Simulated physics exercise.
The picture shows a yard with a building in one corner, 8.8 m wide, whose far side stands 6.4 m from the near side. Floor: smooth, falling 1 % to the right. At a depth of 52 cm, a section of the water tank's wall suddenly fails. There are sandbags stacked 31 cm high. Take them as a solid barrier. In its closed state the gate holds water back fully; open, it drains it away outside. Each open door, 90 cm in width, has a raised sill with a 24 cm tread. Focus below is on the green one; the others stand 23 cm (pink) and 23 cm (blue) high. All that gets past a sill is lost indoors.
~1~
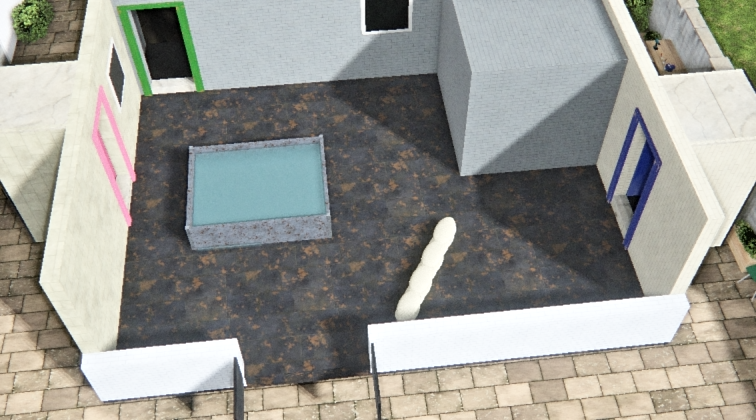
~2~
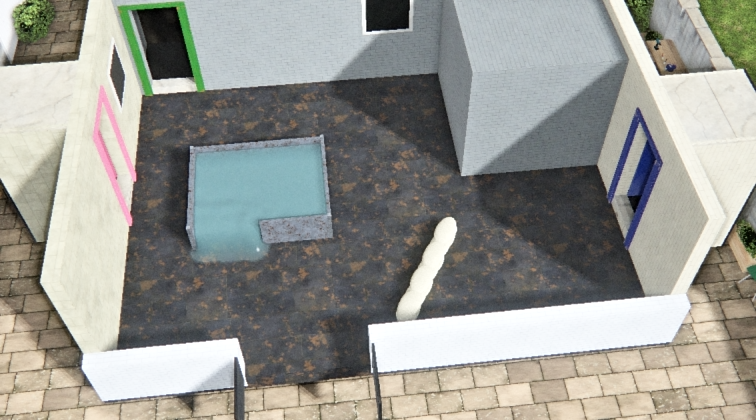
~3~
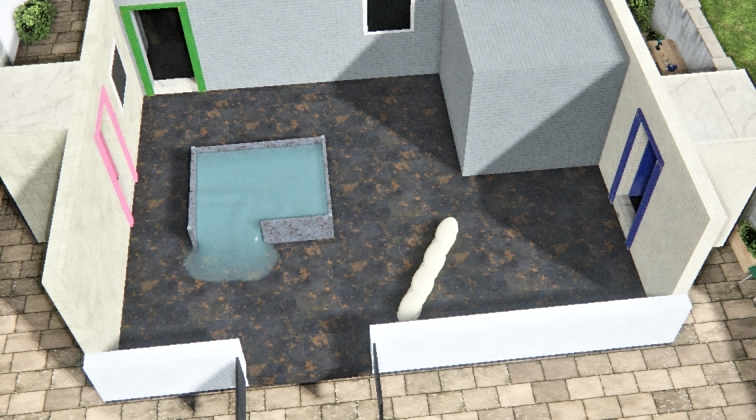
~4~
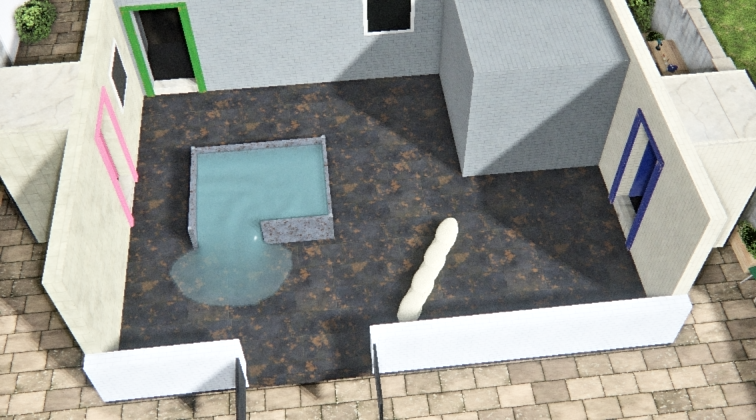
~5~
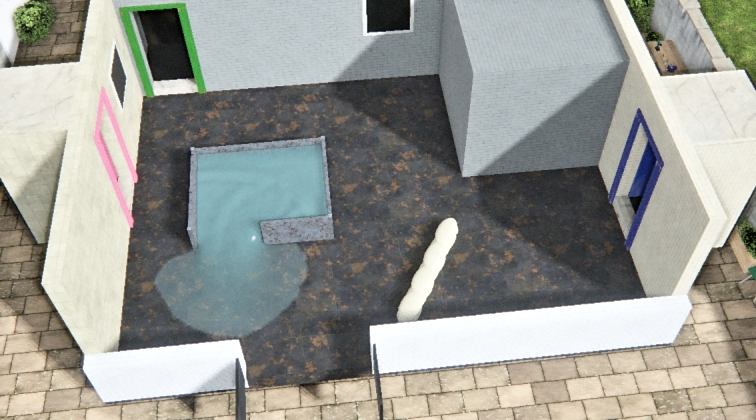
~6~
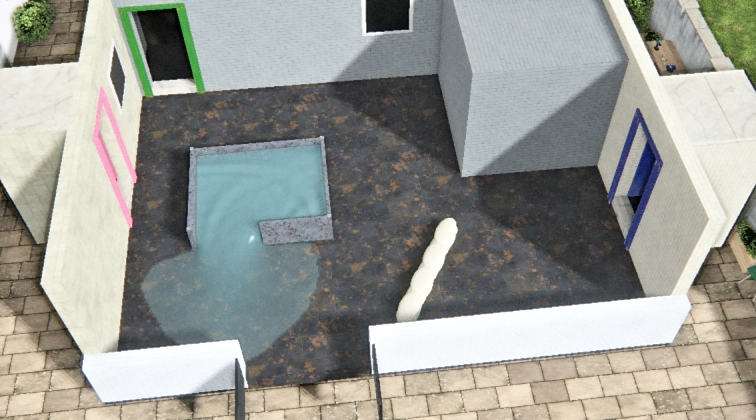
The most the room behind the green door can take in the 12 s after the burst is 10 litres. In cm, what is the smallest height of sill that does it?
Roughly 7 cm high.
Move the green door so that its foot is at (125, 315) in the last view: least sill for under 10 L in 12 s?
Roughly 16 cm.
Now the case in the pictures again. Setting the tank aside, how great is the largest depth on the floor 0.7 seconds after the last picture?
28 cm.
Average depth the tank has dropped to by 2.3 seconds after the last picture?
On average, around 26 cm.
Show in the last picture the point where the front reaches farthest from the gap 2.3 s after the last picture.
Around (421, 347).
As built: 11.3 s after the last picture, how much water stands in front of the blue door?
About 3.0 centimetres.
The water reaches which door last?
It would be the blue door.
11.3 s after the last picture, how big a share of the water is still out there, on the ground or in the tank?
I'd put it at about 62 per cent.
Then, 0.7 s after the last picture water covers 15 % of the floor, deepest (28 cm) near (210, 257); it has not reached the green door.
Then, 2.3 s after the last picture water covers 20 % of the floor, deepest (24 cm) near (231, 356); it has not reached the green door.
Then, 11.3 s after the last picture water covers 70 % of the floor, deepest (6 cm) near (447, 119); 5 cm at the green door, 0 litres in over its 17 cm sill.
At the green door as built, the water peaked near 10 cm, 5.5 s after the last picture.
With a sill of 5.5 cm, 25 litres would have come in within the 12 s; with 7.5 cm, 5 litres. So under 10 litres takes about 7 cm.
